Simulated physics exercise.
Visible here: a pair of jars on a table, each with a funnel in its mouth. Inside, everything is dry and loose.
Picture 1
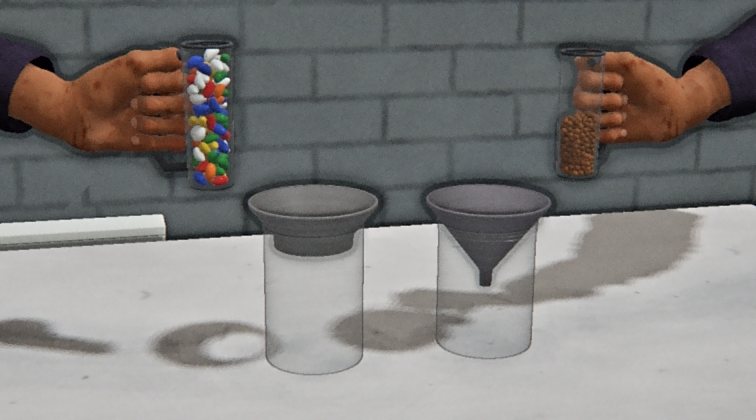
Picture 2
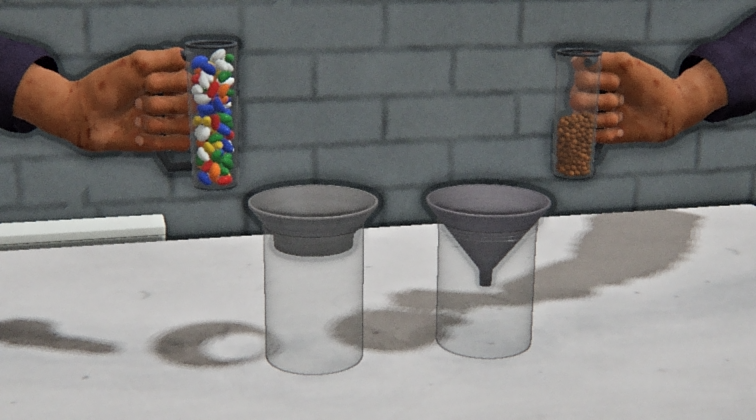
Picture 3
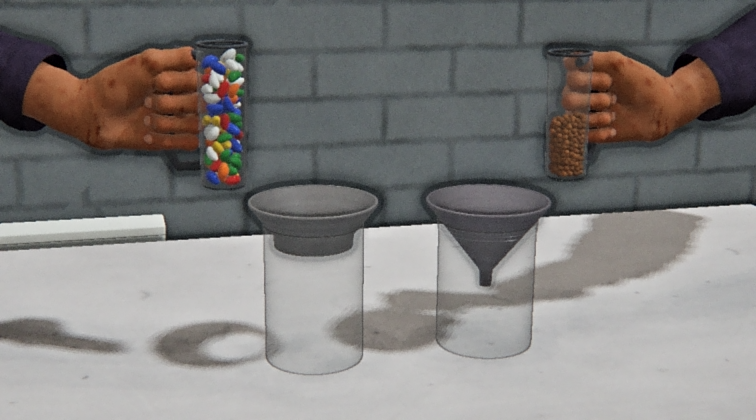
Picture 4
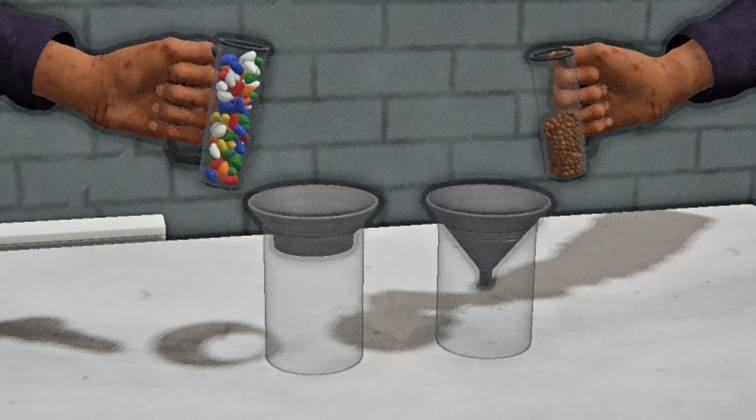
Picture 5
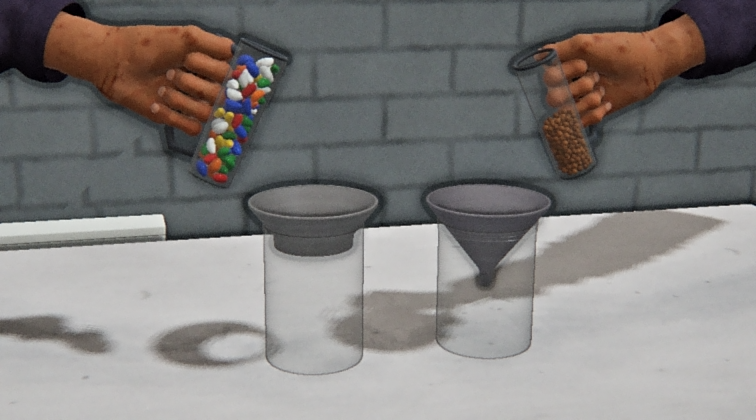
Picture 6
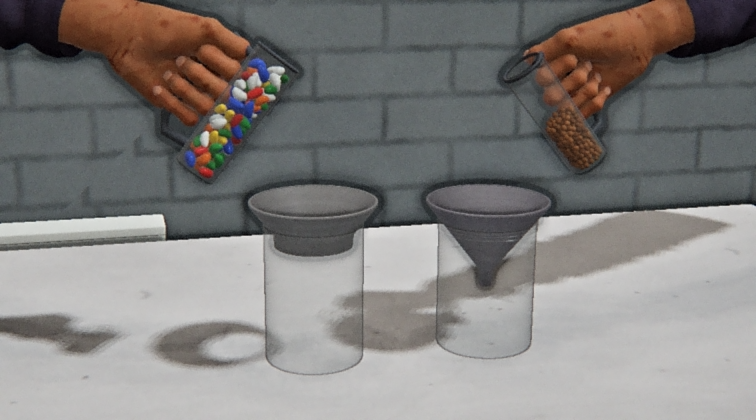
At the start, two hands hold clear cups upright above two jars fitted with funnels, the left cup full of colourful beans and the right partly filled with small brown balls. The hands move the cups slightly inward, then tilt them toward each other, the contents still inside.
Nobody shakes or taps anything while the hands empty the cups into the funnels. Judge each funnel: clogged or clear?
Outcome: Left: Ends up empty, right: Ends up stuck.
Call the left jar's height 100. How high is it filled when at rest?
20 per cent or so.
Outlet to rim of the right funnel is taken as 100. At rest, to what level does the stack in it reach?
It comes up to roughly 70 per cent.
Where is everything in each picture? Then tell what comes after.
In the first frame, left funnel near (313, 211), outlet at (314, 245), about 6 pieces wide; left cup near (209, 116), holding jelly beans; right funnel near (488, 210), outlet at (485, 285), under two pieces wide; right cup near (579, 114), holding cereal balls.
In the second frame, left cup near (214, 115), upright; right cup near (576, 114), upright.
In the third frame, left cup near (223, 115), upright; right cup near (568, 115), upright.
In the fourth frame, left cup near (232, 115), tipped 11°; right cup near (560, 115), tipped 11°.
In the fifth frame, left cup near (236, 115), tipped 24°; right cup near (556, 115), tipped 24°.
In the sixth frame, left funnel near (313, 211), outlet at (314, 245); left cup near (236, 115), tipped 38°; right funnel near (488, 210), outlet at (485, 285); right cup near (556, 115), tipped 38°.
Then, 0.36 s on from there, left, the whole lot still in the cup; right, the whole lot still in the cup.
Then, 0.75 s on from there, left, the whole lot still in the cup; right, the whole lot still in the cup.
Then, 1.21 s on from there, left, near two thirds still in the cup, a little in or over the funnel, near a quarter down in the jar; right, near half still in the cup, near half in or over the funnel, only a few down in the jar.
In the end, left, the whole lot down in the jar; right, all but a few stuck in the funnel, only a few down in the jar.
